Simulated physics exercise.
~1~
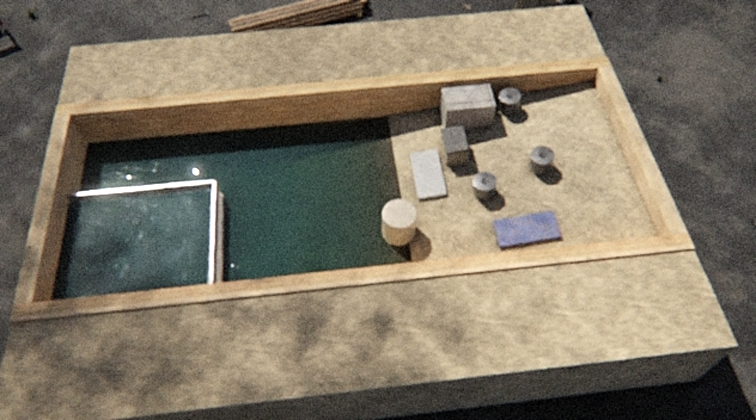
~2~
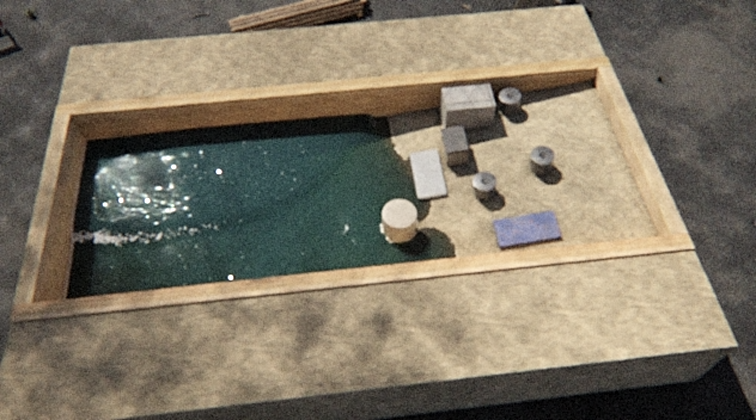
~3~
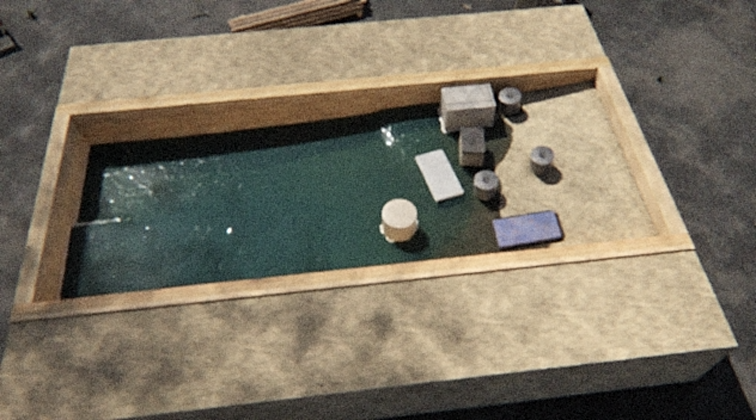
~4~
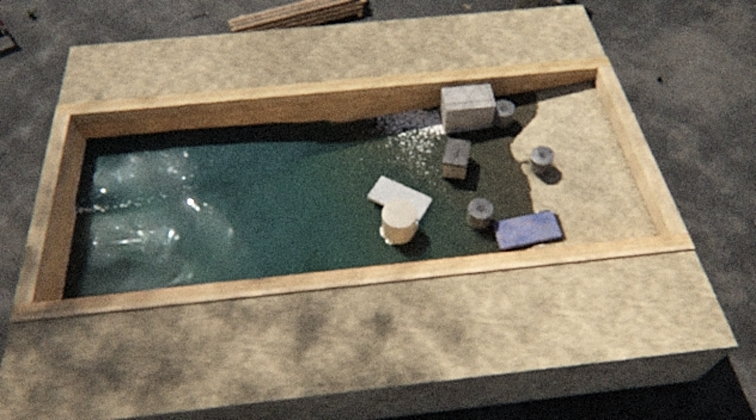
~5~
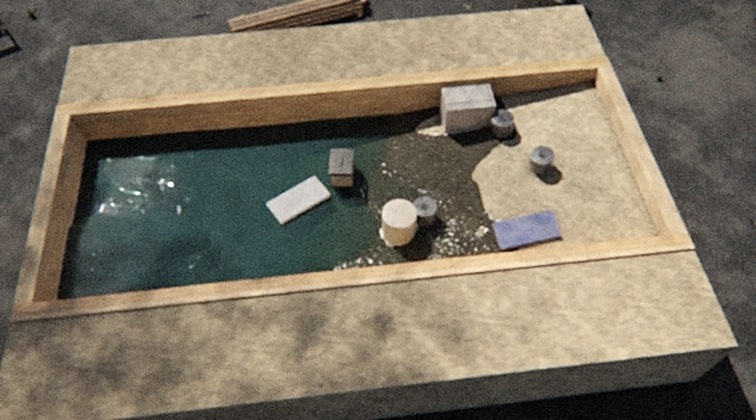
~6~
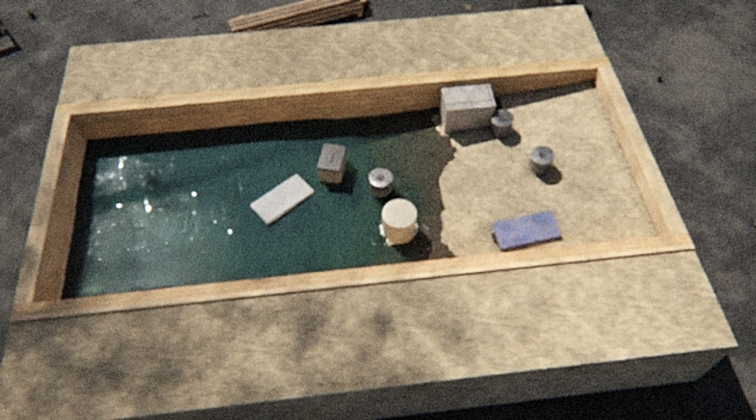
A long timber-walled basin, seen from above, holds dark green water on the left and bare sand sloping up to the right, with a white-edged square enclosure at the far left. A cream cylinder stands at the water's edge, near a white slab, small grey tubs, grey boxes and a blue block. The enclosure disappears and the water surges right up the sand, reaching the blue block. As it drains back, the white slab, a small grey box and one grey tub drift left. They end afloat near the cream cylinder, while the blue block rests on the sand, barely shifted.
